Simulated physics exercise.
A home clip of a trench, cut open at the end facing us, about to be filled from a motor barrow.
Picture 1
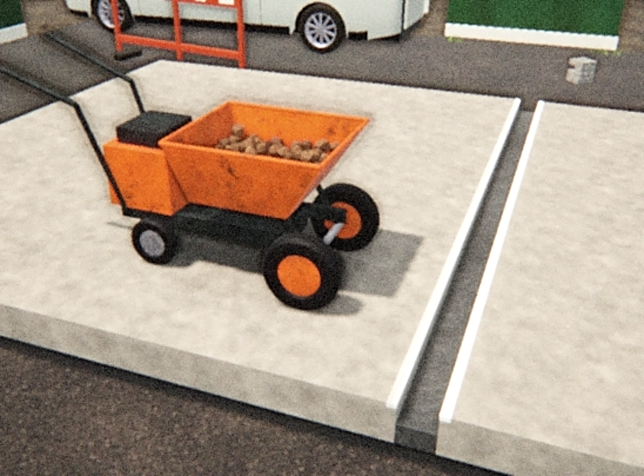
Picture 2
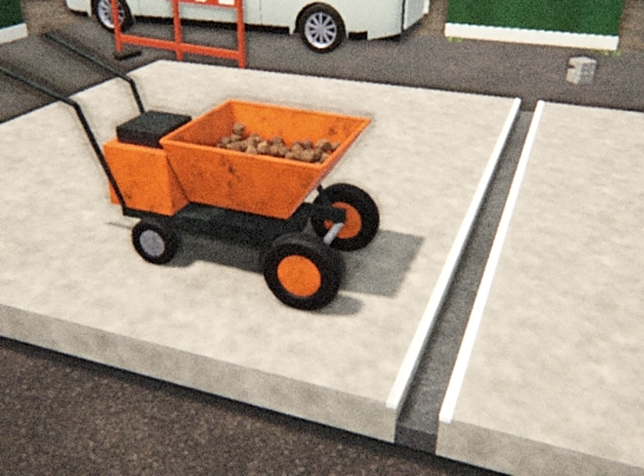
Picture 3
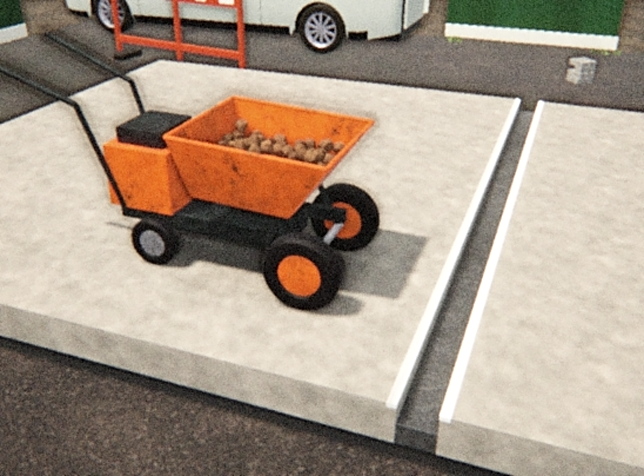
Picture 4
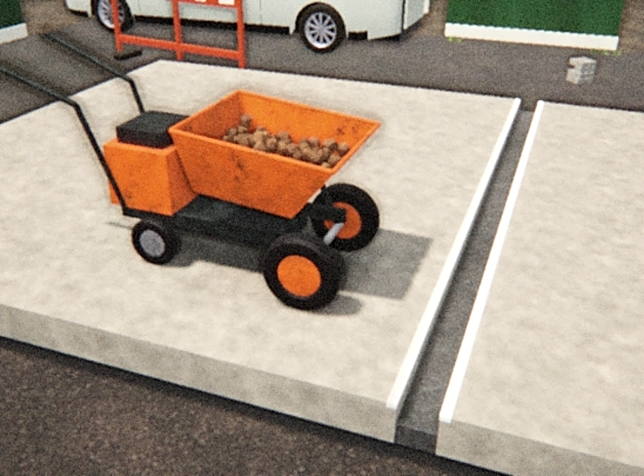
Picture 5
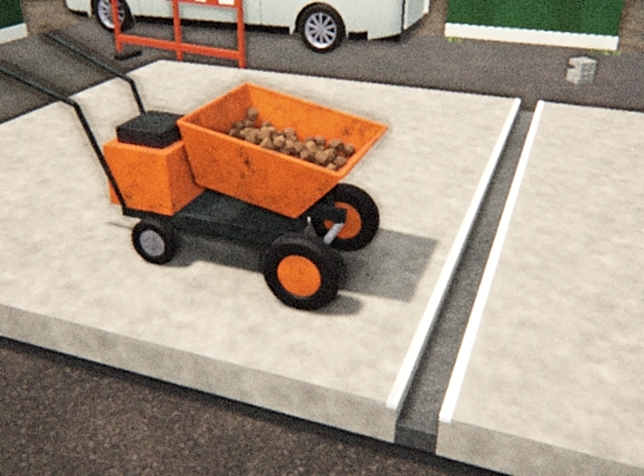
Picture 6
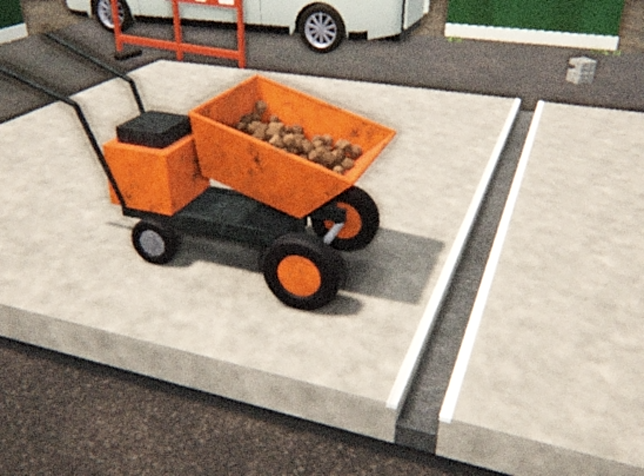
On a pale concrete slab beside a narrow trench, an orange motor barrow stands still, loaded with brown clods. Its skip, level at first, tilts gradually forward to the right, its back end rising, while the wheels stay in place.
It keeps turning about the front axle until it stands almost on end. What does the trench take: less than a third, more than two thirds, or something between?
The trench takes between a third and two thirds.
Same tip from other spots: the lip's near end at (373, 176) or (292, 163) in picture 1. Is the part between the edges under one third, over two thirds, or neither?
At the first place under a third, at the second between a third and two thirds.
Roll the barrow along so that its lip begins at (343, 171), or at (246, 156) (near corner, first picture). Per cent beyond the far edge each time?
Near 60 % and 0 %.
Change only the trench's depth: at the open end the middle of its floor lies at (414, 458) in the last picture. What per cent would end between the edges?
Roughly 70 in a hundred.
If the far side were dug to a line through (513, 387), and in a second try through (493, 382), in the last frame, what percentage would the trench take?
About 90 and 90 per cent.
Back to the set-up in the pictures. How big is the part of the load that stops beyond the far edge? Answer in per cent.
Some 40 per cent.
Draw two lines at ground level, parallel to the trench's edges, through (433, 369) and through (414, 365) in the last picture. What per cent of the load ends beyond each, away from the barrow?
The first gives 70 %, the second 90 %.
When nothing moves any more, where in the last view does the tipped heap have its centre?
Close to (469, 298).
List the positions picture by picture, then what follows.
The first picture shows lip of the skip (321, 168), level; top of the load (272, 153), clay clods; first edge of the trench (409, 362); far edge (459, 374), the trench under half as wide as the skip, and about half as deep as wide.
The second picture shows lip of the skip (322, 168), level; top of the load (273, 152).
The third picture shows lip of the skip (327, 170), tipped barely; top of the load (254, 157).
The fourth picture shows lip of the skip (333, 173), tipped a little; top of the load (256, 146).
The fifth picture shows lip of the skip (342, 177), tipped a little; top of the load (252, 140).
The sixth picture shows lip of the skip (352, 183), tipped clearly; top of the load (257, 140); first edge of the trench (409, 362); far edge (459, 374).
Just after the last frame, skip tipped steeply; every one in the skip.
A moment on, skip tipped right over; the larger part in the skip; just a few short of the trench; about a tenth in or heaped over the trench; just a few beyond it; just a few falling.
Further on, skip tipped right over; about a tenth in the skip; just a few short of the trench; roughly half in or heaped over the trench; roughly a third beyond it.
When it is over, skip tipped right over; about a tenth short of the trench; roughly half in or heaped over the trench; roughly a third beyond it.
